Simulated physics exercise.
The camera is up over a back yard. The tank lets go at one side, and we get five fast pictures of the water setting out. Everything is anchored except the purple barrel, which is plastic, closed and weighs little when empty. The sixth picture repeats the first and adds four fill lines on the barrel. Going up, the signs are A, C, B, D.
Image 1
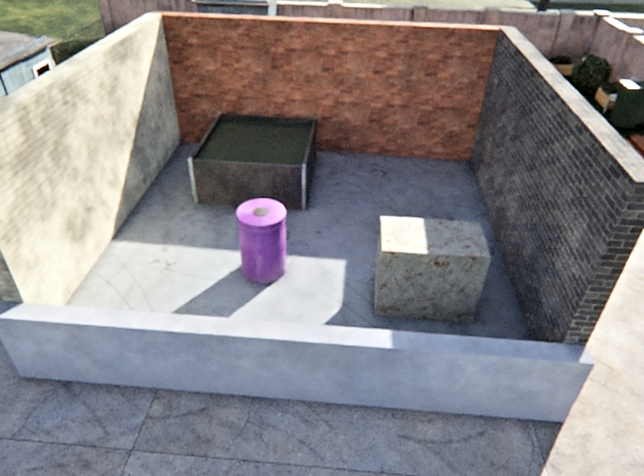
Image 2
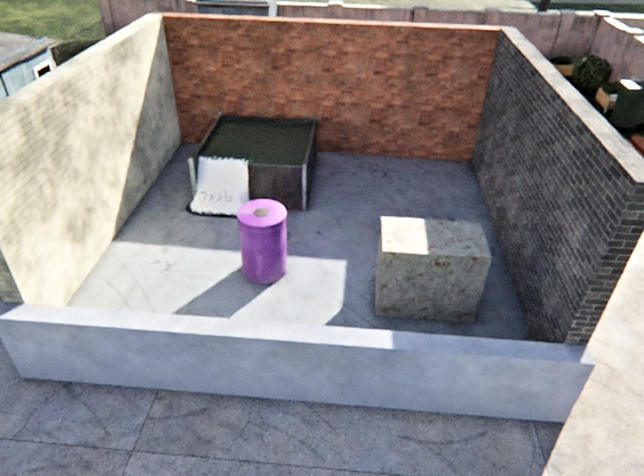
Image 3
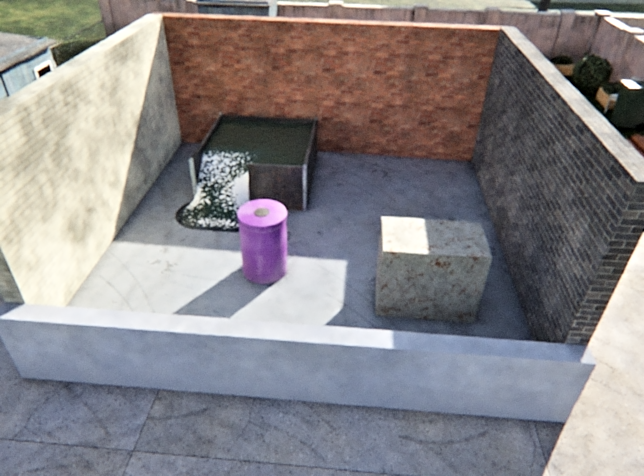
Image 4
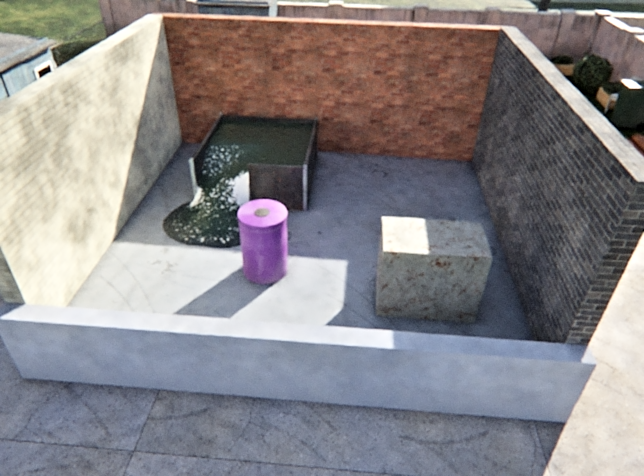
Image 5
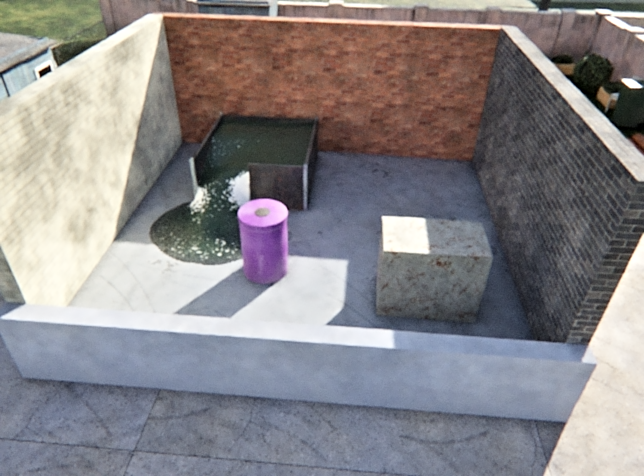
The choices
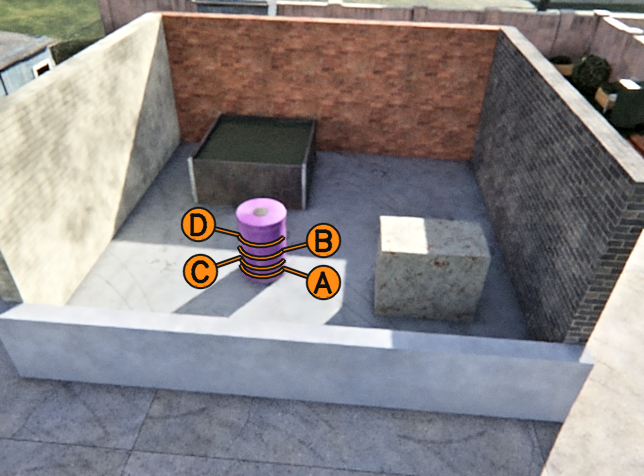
Dark green water pours from the front of a tank and spreads left of a purple barrel.
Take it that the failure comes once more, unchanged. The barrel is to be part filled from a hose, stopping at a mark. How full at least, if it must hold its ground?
C.
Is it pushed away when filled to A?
Yes.
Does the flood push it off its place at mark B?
No, that is safe.
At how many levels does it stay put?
Three.
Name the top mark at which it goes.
A.
On the marked copy, A at (259, 276); B at (258, 258); C at (259, 268); D at (257, 245); from the bottom up A, C, B, D.
If A is chosen, it is pushed about its own width away.
If B is chosen, it does not move.
If C is chosen, it does not move.
If D is chosen, it does not move.
